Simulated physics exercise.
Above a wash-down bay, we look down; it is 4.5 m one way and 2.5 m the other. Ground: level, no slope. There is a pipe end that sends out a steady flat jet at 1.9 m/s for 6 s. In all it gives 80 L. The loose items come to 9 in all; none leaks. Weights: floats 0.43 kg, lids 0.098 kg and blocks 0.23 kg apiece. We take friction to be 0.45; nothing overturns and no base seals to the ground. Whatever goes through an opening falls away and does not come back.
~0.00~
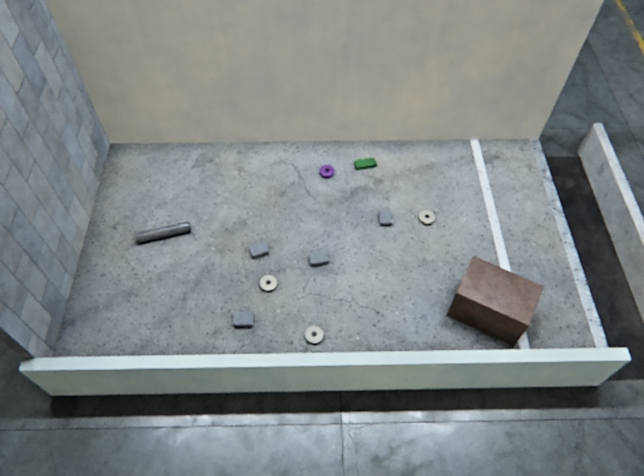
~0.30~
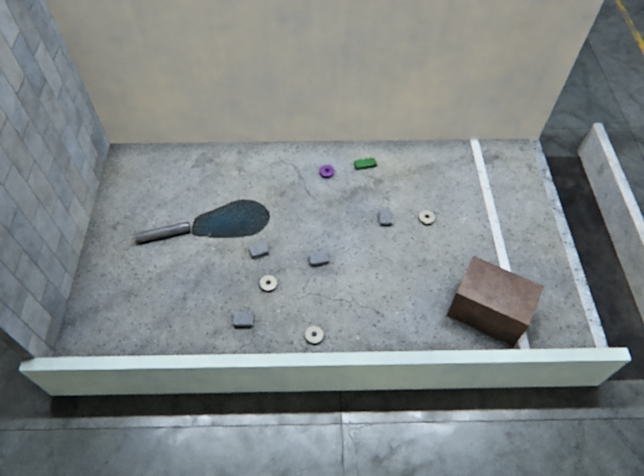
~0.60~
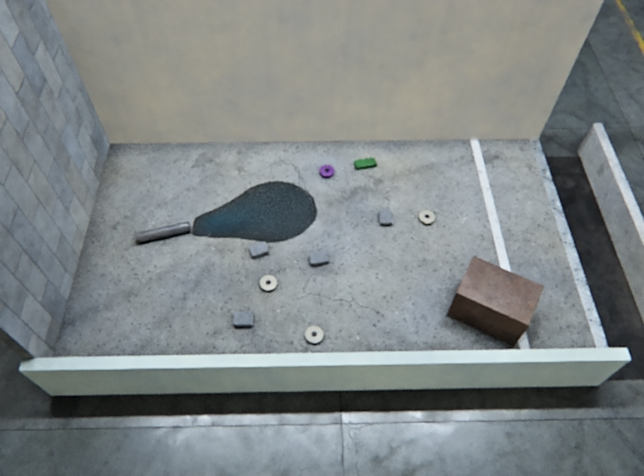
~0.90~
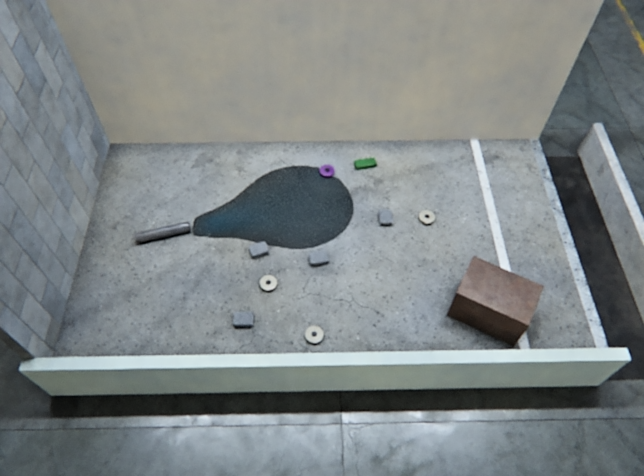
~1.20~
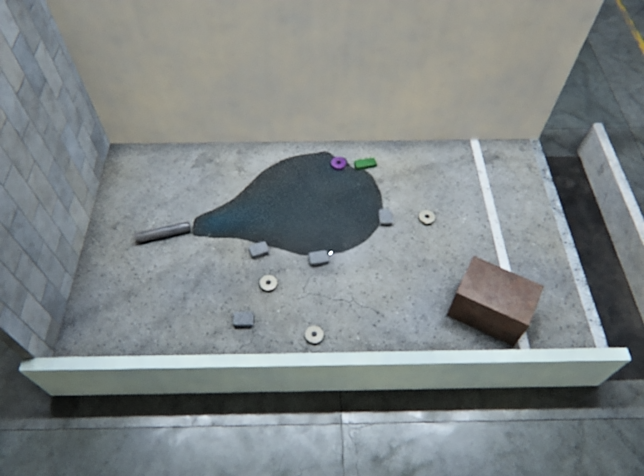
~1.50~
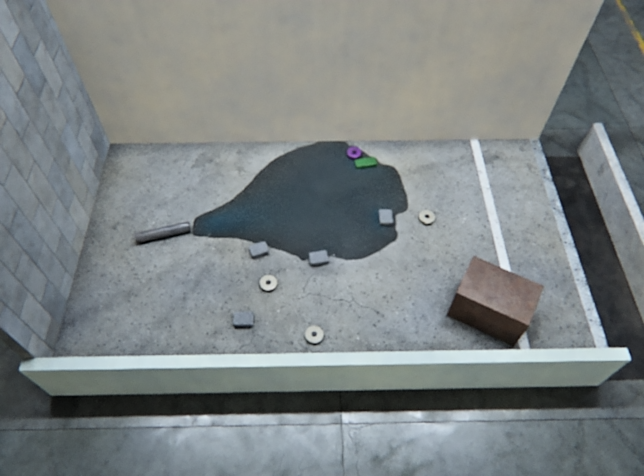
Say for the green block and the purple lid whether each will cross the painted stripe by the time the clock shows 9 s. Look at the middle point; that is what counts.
At the end, green block: Over, purple lid: Over.
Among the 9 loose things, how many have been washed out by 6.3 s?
My tally comes to 2.
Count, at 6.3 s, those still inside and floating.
0 of them.
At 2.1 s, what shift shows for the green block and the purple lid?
About 20 and 80 cm by then.
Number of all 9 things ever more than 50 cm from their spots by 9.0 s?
My count gives 2.
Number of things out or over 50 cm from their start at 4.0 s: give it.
By then the count is 2.
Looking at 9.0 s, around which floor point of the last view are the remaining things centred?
It works out to somewhere near (325, 268) on the floor.
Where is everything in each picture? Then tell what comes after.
The first picture shows the green block at (365, 162), on the bottom; the purple lid at (327, 170) rests on the ground; water covers 0.0 m2; 0 of 9 have shifted.
The second picture shows the green block at (365, 162), on the bottom; the purple lid at (327, 170) rests on the ground; 0.2 m2 under water; 0 of 9 have shifted.
The third picture shows the green block at (365, 162), on the bottom; the purple lid at (327, 170), on the bottom; 0.5 m2 under water; 0 of 9 have shifted.
The fourth picture shows the green block at (365, 162), on the bottom; the purple lid at (327, 170) rests on the ground; 0.9 m2 under water; 0 of 9 have shifted.
The fifth picture shows the green block at (365, 162), on the bottom; the purple lid at (339, 163) rests on the ground, 16 cm from its start; water covers 1.4 m2; 1 of 9 have shifted.
The sixth picture shows the green block at (366, 162), on the bottom; the purple lid at (354, 152) rests on the ground, 38 cm from its start; 1.7 m2 under water; 1 of 9 have shifted.
After 2.1 s the green block is near (380, 152), 0.2 m from its start, aground; the purple lid is near (385, 143), 0.7 m from its start, aground; 0 of 9 are over the mark; 0 afloat.
After 4.0 s the green block is near (473, 144), 1.2 m from its start, afloat; the purple lid is near (499, 149), 1.8 m from its start, afloat; 1 of 9 are over the mark; 3 afloat.
After 6.3 s the green block has gone out; the purple lid has gone out; 2 of 9 are over the mark; 0 afloat.
After 9.0 s the green block has gone out; the purple lid has gone out; 2 of 9 are over the mark; 0 afloat.
